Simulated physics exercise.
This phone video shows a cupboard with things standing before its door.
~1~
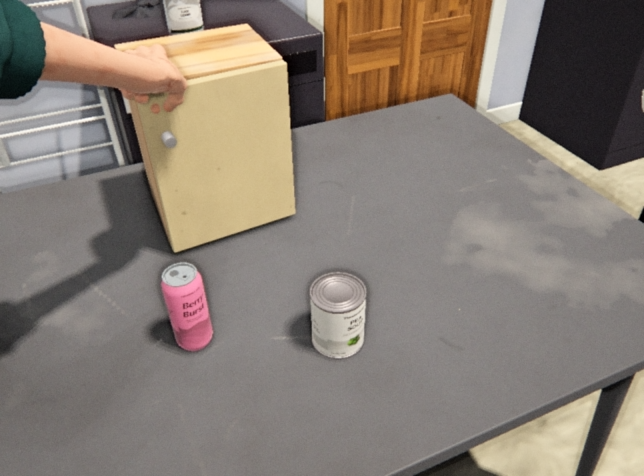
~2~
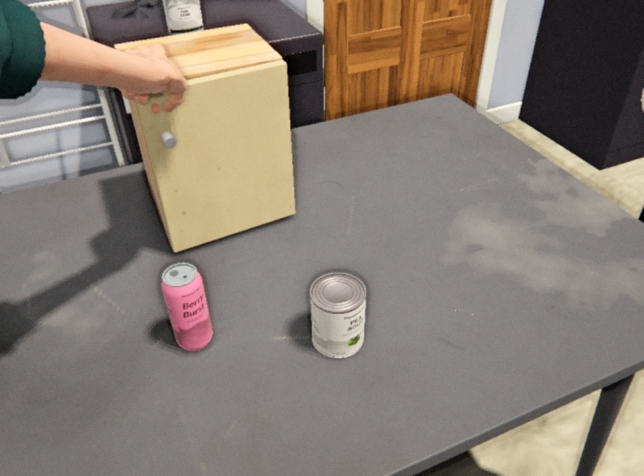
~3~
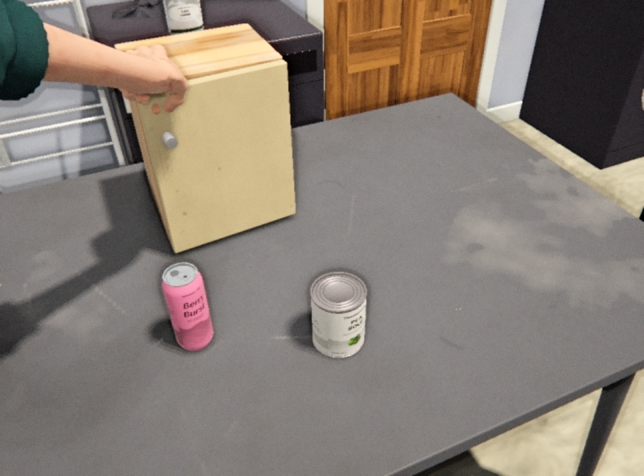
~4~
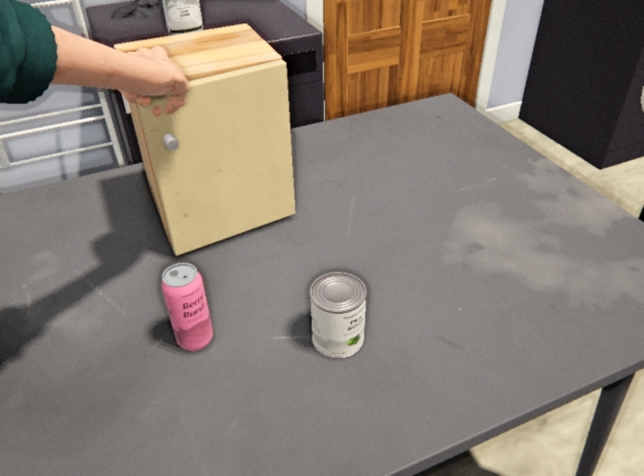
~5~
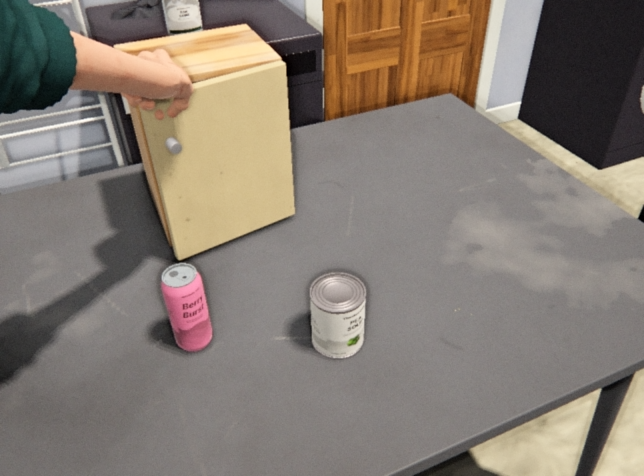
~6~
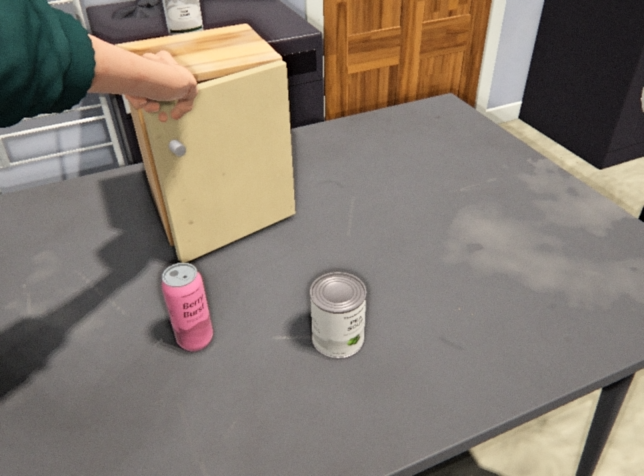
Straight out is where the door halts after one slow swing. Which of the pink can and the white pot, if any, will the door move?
Result: I expect the pink can will stay where it was; I expect the white pot will stay where it was.
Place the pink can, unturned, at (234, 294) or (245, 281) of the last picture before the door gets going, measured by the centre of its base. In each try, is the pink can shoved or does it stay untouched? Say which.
At the first spot it gets pushed, and at the second it gets pushed.
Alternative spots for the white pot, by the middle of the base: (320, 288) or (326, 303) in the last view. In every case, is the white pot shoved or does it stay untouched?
White pot: Gets hit; gets hit.
Then, 0.66 s later than the last frame, door 36° open; pink can at rest near (188, 310); white pot at rest near (338, 316).
Then, 1.46 s later than the last frame, door 65° open; pink can at rest near (188, 310); white pot at rest near (338, 316).
Then, 2.14 s later than the last frame, door 89° open; pink can at rest near (188, 310); white pot at rest near (338, 316).
When it is over, the pink can remains where it is, near (188, 310); the white pot remains where it is, near (338, 316).
